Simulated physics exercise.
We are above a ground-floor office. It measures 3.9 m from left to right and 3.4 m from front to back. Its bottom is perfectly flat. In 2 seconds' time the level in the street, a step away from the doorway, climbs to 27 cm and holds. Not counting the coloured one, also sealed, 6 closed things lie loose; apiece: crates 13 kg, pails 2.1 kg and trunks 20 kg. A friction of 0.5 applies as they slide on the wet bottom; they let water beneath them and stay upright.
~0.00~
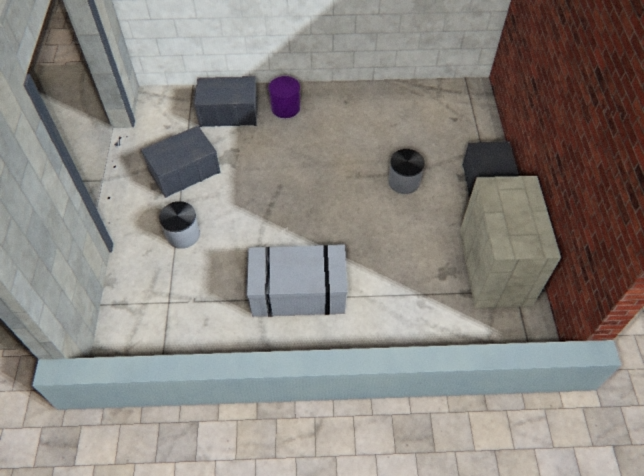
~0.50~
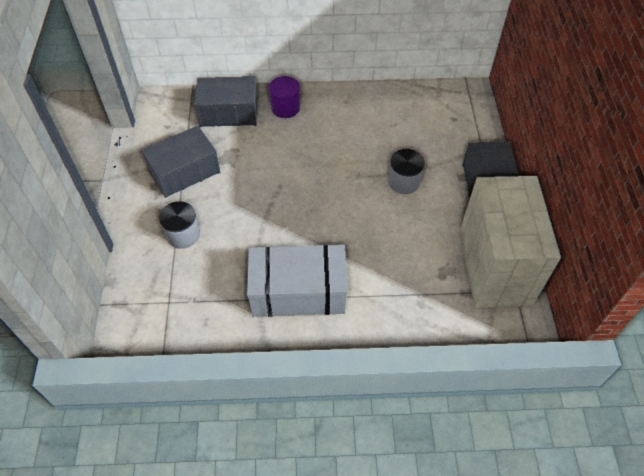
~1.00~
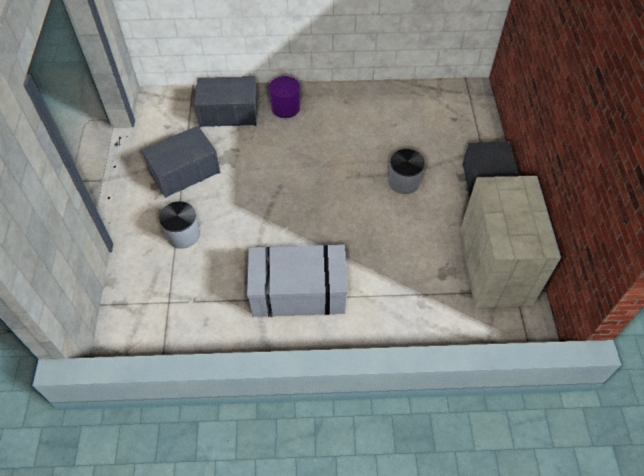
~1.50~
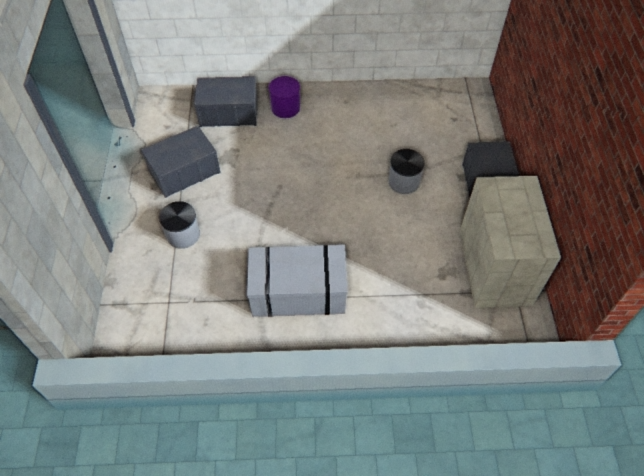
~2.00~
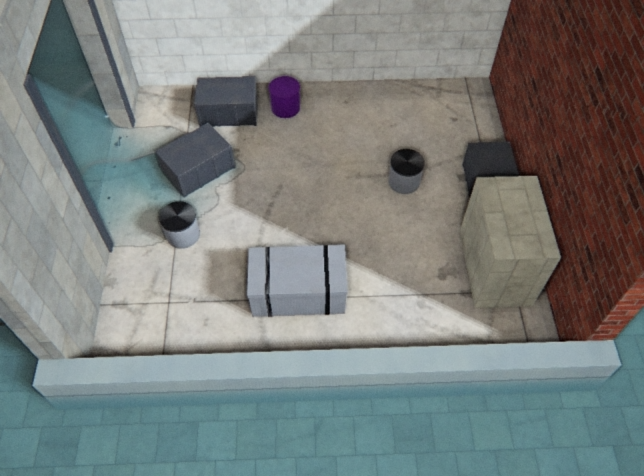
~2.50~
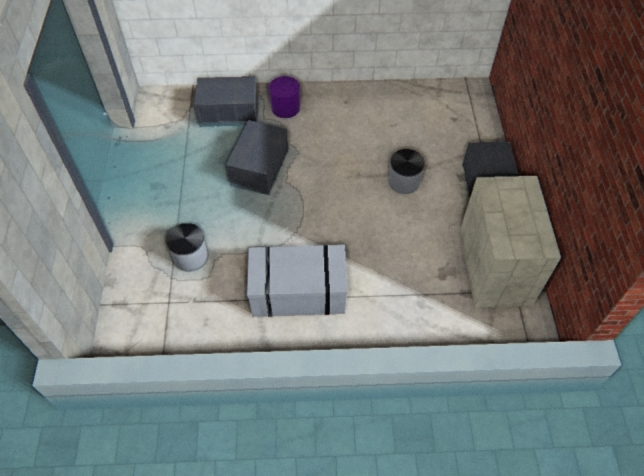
Ground-floor office seen from above, water covering the street outside, then spreading in through the left doorway and shifting a dark trunk and a pail.
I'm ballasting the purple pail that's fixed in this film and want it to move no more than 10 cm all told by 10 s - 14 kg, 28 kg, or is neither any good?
To my eye, only the doubled ballast is adequate.
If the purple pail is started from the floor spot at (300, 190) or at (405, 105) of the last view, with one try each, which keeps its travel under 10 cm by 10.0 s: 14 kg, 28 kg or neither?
Respectively, the heavy option is needed and the heavy option is needed.
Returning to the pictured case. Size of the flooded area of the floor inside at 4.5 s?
Around 12 m2 of it.
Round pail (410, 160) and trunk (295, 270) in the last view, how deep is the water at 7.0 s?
Depths: Near 20 cm, then near 14 cm.
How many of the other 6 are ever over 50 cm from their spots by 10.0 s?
All told, that gives 6.
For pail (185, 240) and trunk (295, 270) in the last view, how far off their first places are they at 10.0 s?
First 80 cm, then 120 cm.
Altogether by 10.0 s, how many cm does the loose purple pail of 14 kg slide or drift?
Roughly 200 cm.
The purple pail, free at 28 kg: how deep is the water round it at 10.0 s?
Close to 15 cm deep.
After 3.5 s the purple pail would be 13 cm from its start with 14 kg and 0 cm from its start with 28 kg; 9 cm of water round it then.
After 4.5 s the purple pail would be 33 cm from its start with 14 kg and 0 cm from its start with 28 kg; 8 cm of water round it then.
After 7.0 s the purple pail would be 32 cm from its start with 14 kg and 0 cm from its start with 28 kg; 14 cm of water round it then.
After 10.0 s the purple pail would be 164 cm from its start with 14 kg and 2 cm from its start with 28 kg; 15 cm of water round it then.
